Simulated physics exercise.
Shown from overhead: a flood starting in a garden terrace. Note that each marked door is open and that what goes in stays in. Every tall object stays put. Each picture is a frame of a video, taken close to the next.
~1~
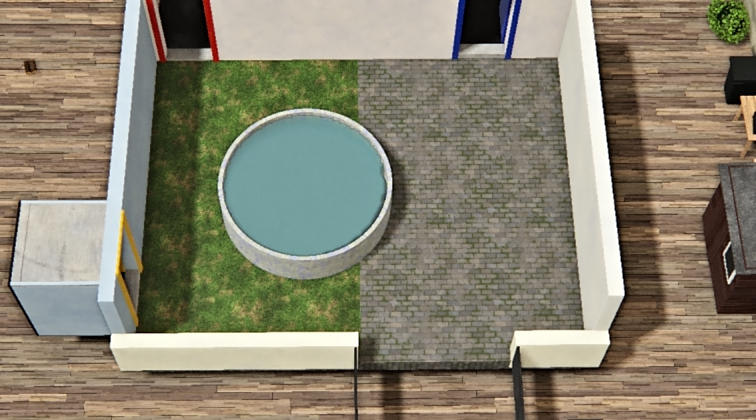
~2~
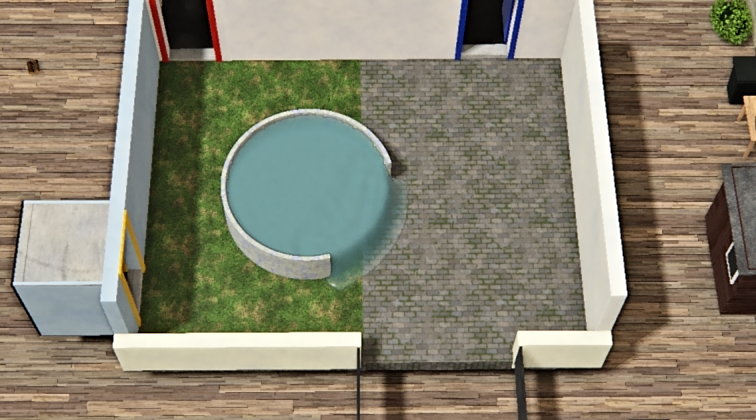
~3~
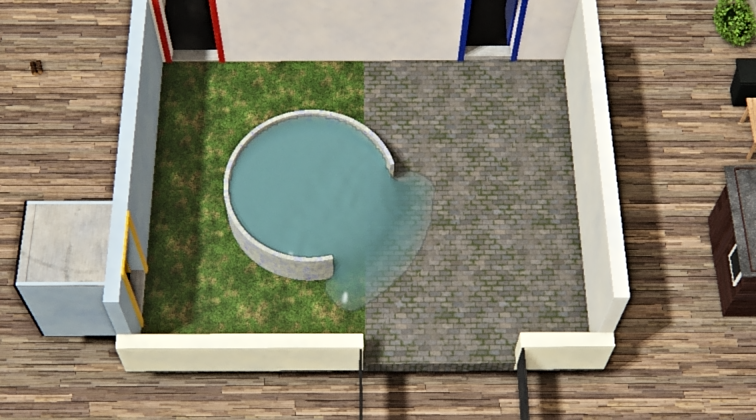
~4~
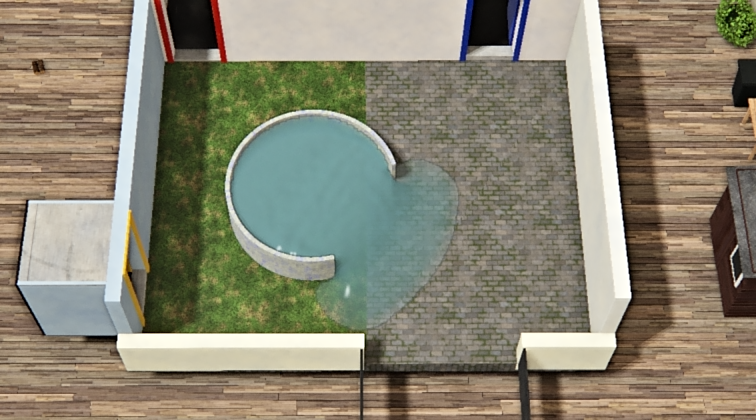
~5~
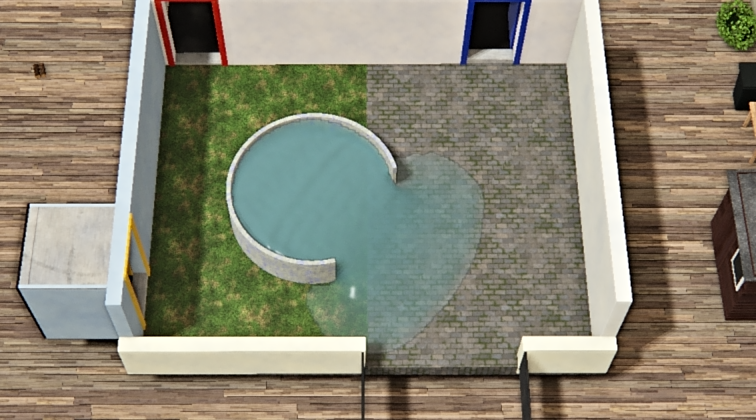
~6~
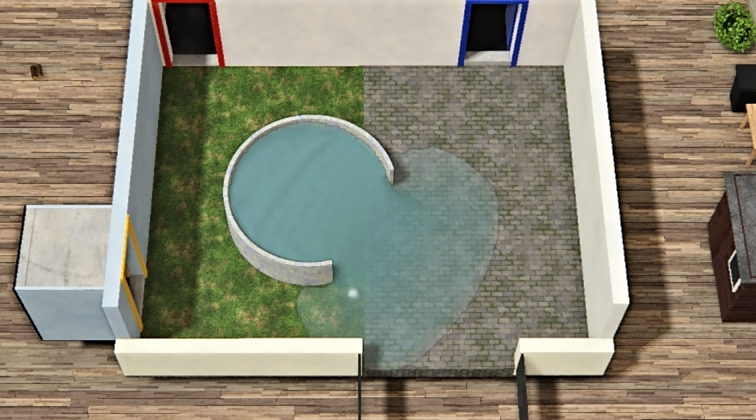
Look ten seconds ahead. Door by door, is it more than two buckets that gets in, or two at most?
In the end the blue door ends up at or below the line. The yellow door ends up at or below the line. The red door ends up at or below the line.
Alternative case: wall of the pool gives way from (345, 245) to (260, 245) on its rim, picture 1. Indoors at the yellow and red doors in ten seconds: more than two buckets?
Here's how I see it: The yellow door crosses the line and the red door crosses the line.
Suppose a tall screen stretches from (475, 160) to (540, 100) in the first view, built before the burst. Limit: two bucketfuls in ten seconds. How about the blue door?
As far as I can tell, the blue door doesn't reach the mark.
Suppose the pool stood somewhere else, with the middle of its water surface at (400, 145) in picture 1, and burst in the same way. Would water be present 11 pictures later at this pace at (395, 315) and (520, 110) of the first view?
In the order asked: Unreached, then waterlogged.
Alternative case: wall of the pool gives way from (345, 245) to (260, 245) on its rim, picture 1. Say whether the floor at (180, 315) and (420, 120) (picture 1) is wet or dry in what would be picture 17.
Soaked; untouched.
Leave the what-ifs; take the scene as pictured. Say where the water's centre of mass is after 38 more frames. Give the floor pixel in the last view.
Somewhere around (424, 219) in the last view.
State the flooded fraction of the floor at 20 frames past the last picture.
Near 50 in a hundred.
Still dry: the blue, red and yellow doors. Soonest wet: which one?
That's the blue door.
A moment on, water covers 40 % of the floor; the blue door not reached, the yellow door not reached, the red door not reached.
Next, water covers 45 % of the floor; the blue door not reached, the yellow door not reached, the red door not reached.
Then, water covers 50 % of the floor; the blue door wet at the sill, nothing in, the yellow door not reached, the red door not reached.
Later, water covers 70 % of the floor; the blue door wet at the sill, nothing in, the yellow door not reached, the red door not reached.
In the end, water covers 90 % of the floor; the blue door wet at the sill, nothing in, the yellow door wet at the sill, nothing in, the red door wet at the sill, nothing in.
